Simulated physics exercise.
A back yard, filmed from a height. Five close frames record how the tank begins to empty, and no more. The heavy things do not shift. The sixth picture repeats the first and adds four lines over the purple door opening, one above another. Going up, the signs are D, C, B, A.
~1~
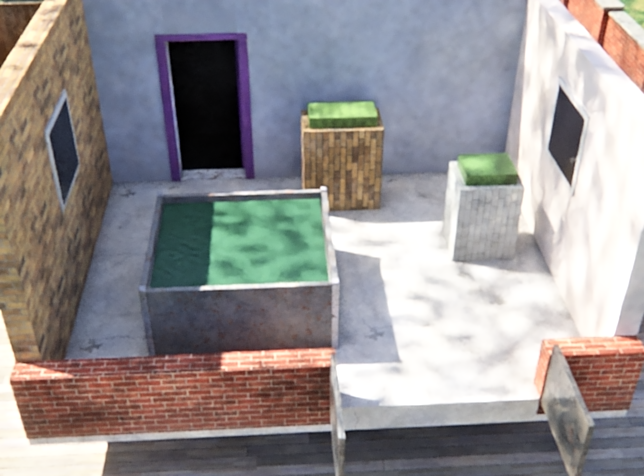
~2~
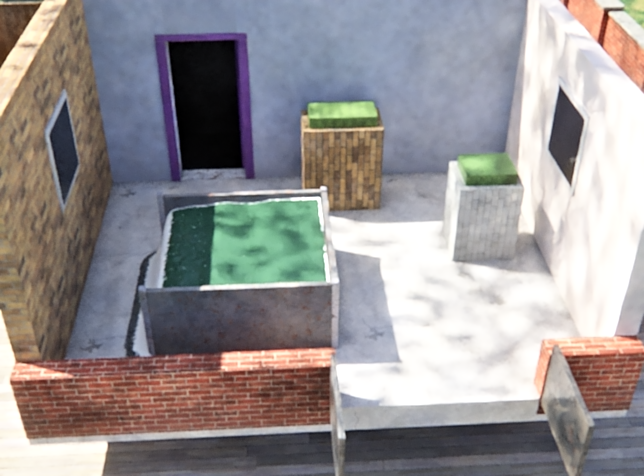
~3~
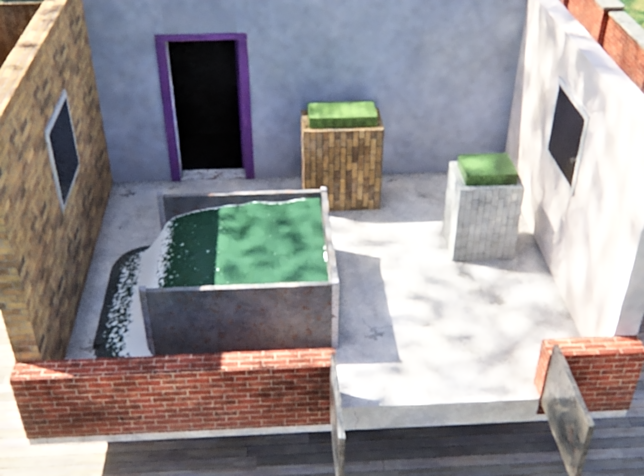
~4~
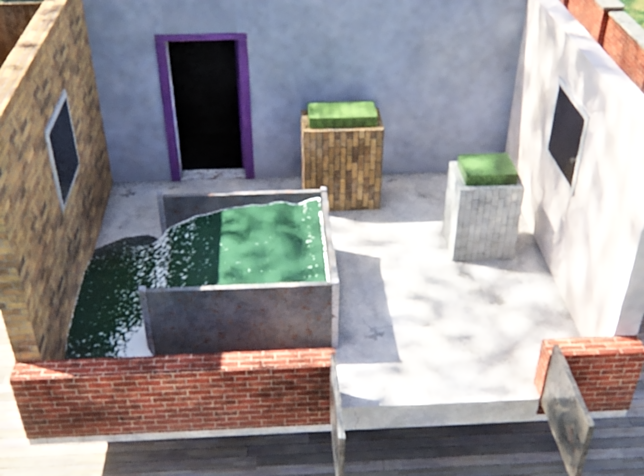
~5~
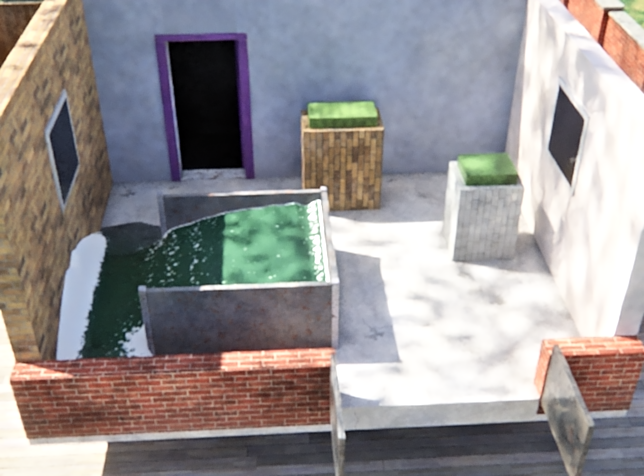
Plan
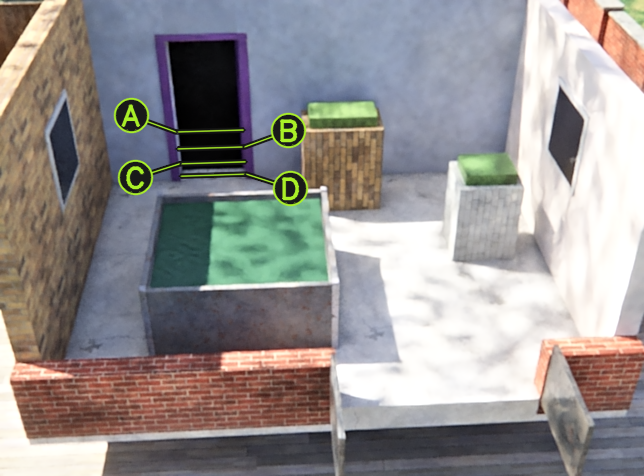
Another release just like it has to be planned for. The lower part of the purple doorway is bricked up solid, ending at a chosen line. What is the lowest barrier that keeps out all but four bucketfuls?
Line C just does it.
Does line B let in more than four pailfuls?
No.
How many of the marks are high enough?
Three of them.
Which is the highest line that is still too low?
That would be D.
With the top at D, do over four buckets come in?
Yes, it does.
In lime, A at (209, 131); B at (211, 147); C at (212, 162); D at (213, 175); from the bottom up D, C, B, A.
If A is chosen, nothing gets over.
If B is chosen, nothing gets over.
If C is chosen, a splash gets over, under a bucket.
If D is chosen, about 13 bucketfuls get in.
